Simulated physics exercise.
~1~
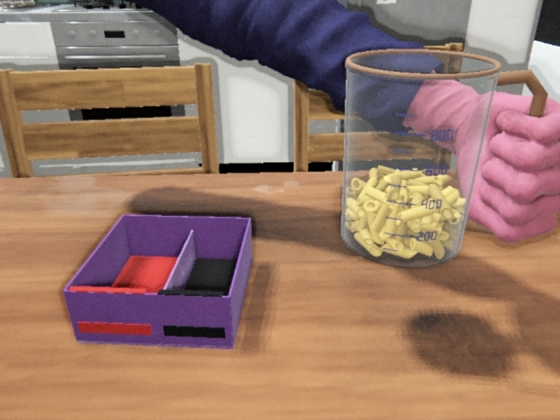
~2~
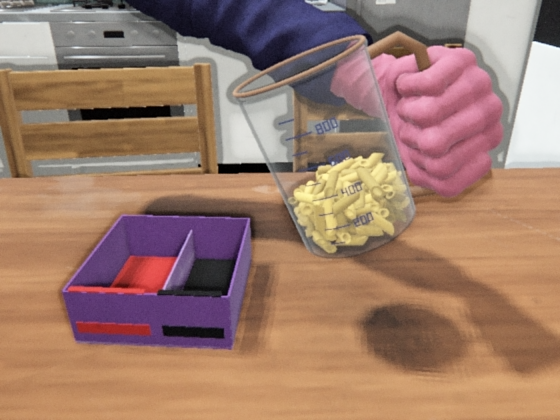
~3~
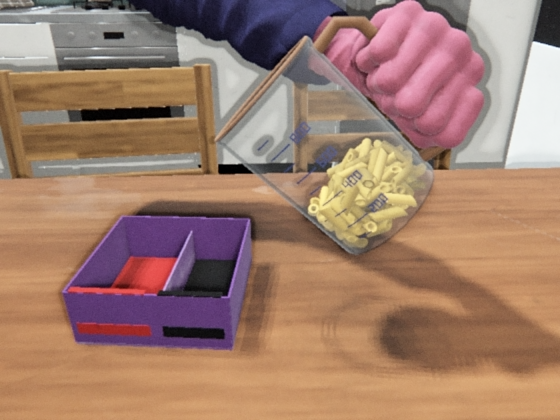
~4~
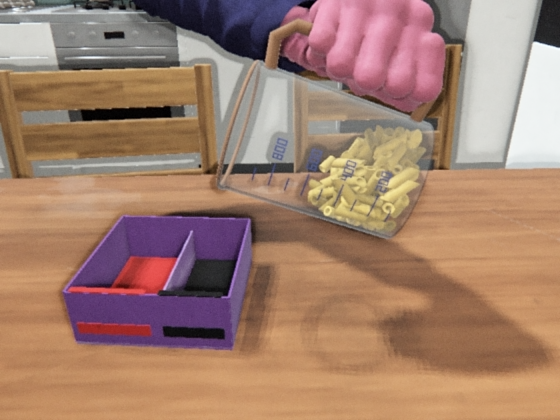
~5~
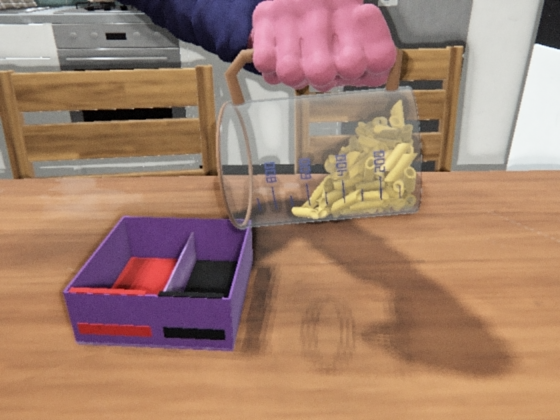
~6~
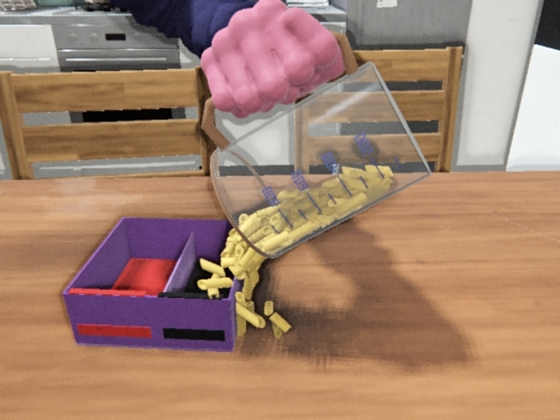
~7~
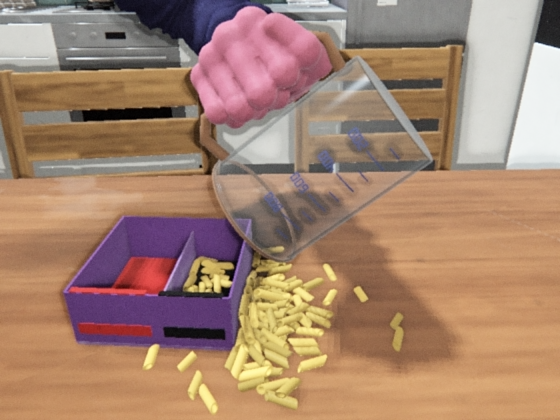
In the video, a pink-gloved hand tilts a clear jug of dry pasta leftward beside a purple tin with red and black sections until the pieces pour out, some landing in the black section and most spilling onto the wooden table, leaving the jug empty.
